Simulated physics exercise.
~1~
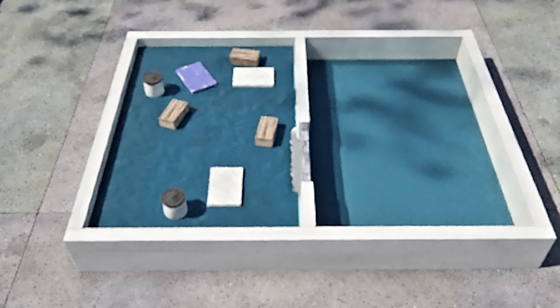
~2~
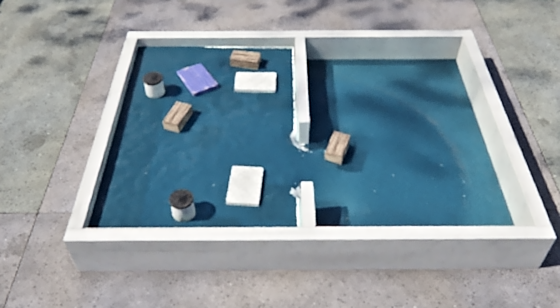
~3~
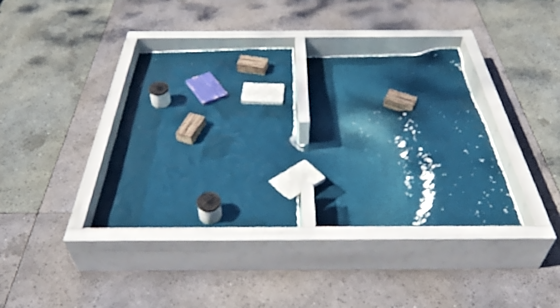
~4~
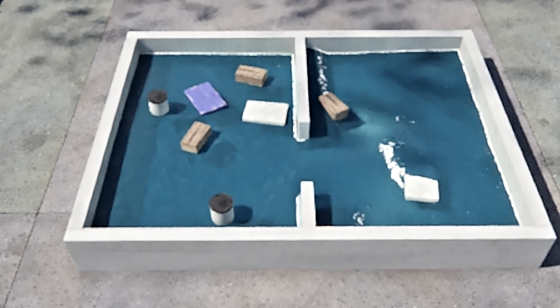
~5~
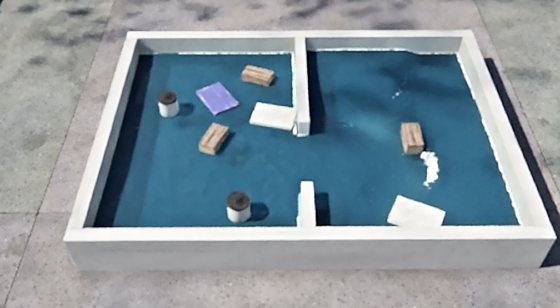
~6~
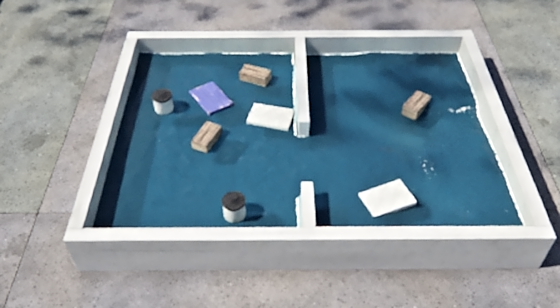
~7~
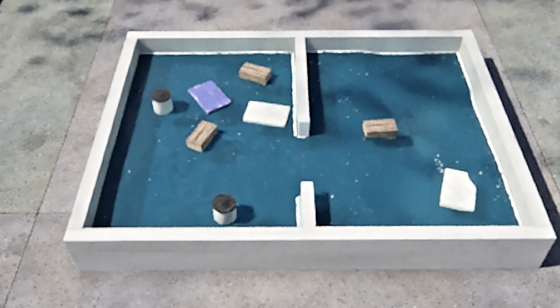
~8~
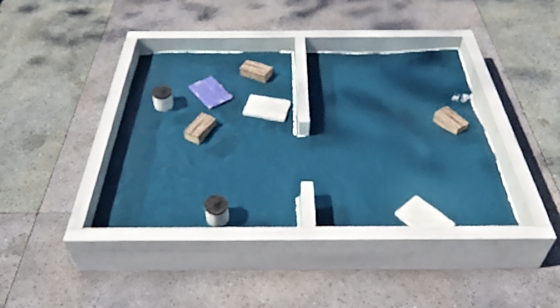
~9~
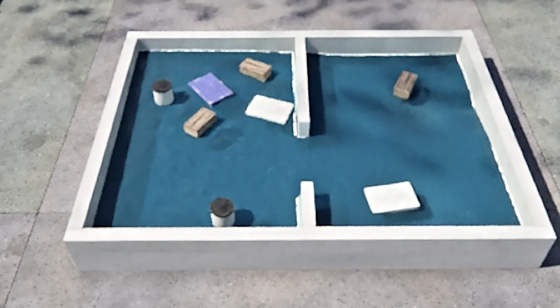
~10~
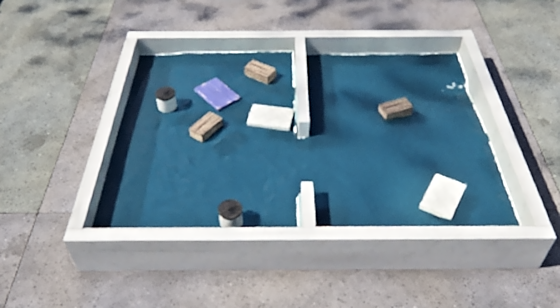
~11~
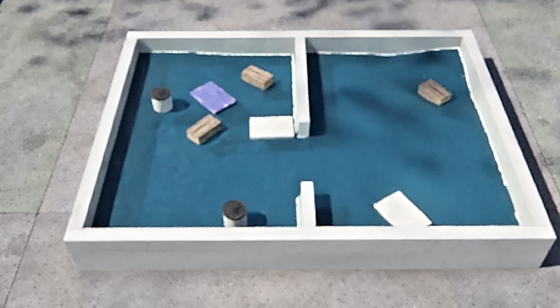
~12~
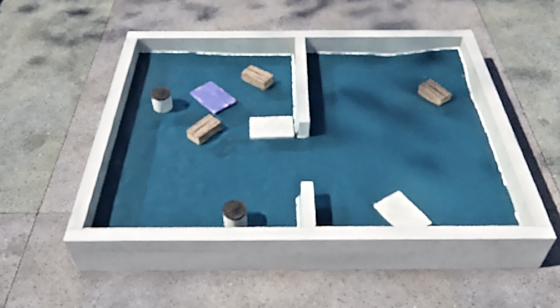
Teal water fills a white-walled tank on grey paving, seen from above at an angle, its left part holding a purple slab, two white slabs, three brown blocks and two dark-topped white cylinders. A gap opens in the dividing wall, and a brown block slips through to the right part. The lower white slab follows, trailing foam, while the rest shift slightly rightward. The block and slab wander about the right side as the foam fades. Finally they rest there, the block near the top and the slab near the bottom, with everything else still left of the divider.
